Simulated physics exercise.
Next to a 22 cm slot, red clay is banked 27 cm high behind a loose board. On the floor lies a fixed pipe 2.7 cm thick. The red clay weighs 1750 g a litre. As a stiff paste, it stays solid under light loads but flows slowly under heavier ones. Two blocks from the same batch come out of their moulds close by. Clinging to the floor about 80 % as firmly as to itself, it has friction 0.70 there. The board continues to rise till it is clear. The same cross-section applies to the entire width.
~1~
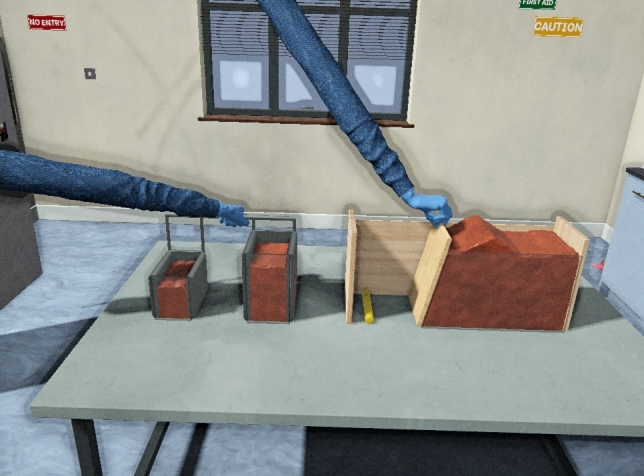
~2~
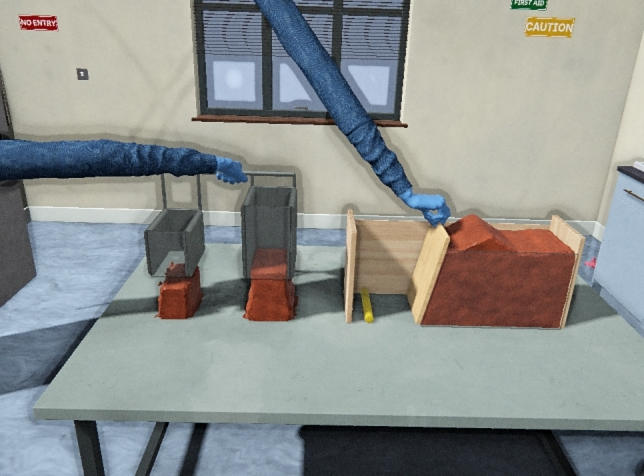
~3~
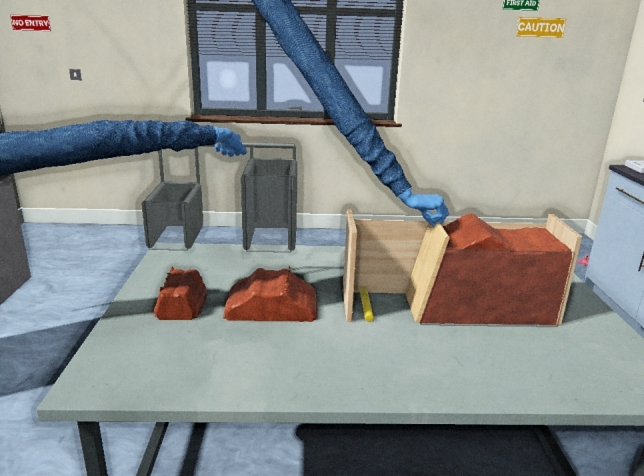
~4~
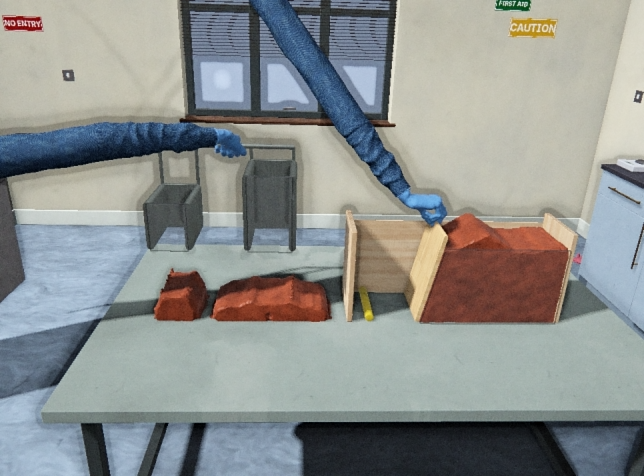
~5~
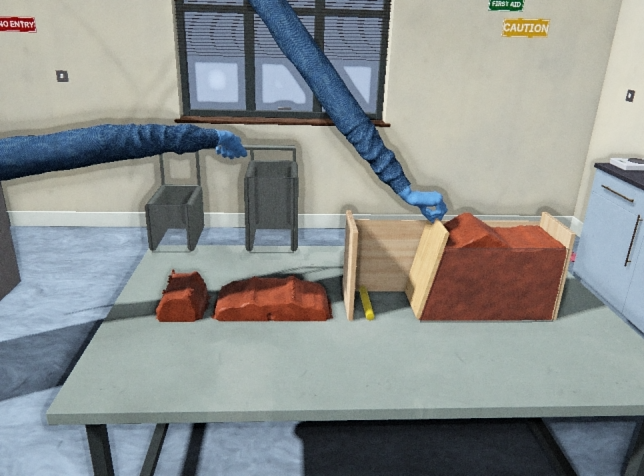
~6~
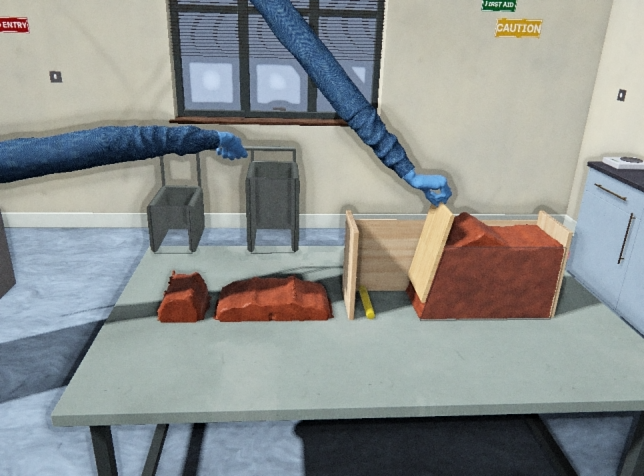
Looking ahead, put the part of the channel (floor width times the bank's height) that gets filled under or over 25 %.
My answer is that it comes out more than 25 in a hundred.
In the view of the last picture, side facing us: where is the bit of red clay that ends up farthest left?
Around (355, 317).
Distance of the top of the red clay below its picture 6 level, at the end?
The gap comes to some 5.0 centimetres.
Last picture + 0.22 s, the fallen stuff reaches 27 % of the way across, with nothing on top of the pipe; the channel is 7 % full.
Last picture + 0.47 s, the fallen stuff reaches 85 % of the way across, with 5.4 cm on top of the pipe; the channel is 32 % full.
Last picture + 0.72 s, the fallen stuff reaches 98 % of the way across, with 8.3 cm on top of the pipe; the channel is 42 % full.
Last picture + 0.97 s, the fallen stuff reaches 98 % of the way across, with 8.3 cm on top of the pipe; the channel is 42 % full.
Last picture + 1.01 s, the fallen stuff reaches 98 % of the way across, with 8.3 cm on top of the pipe; the channel is 42 % full.
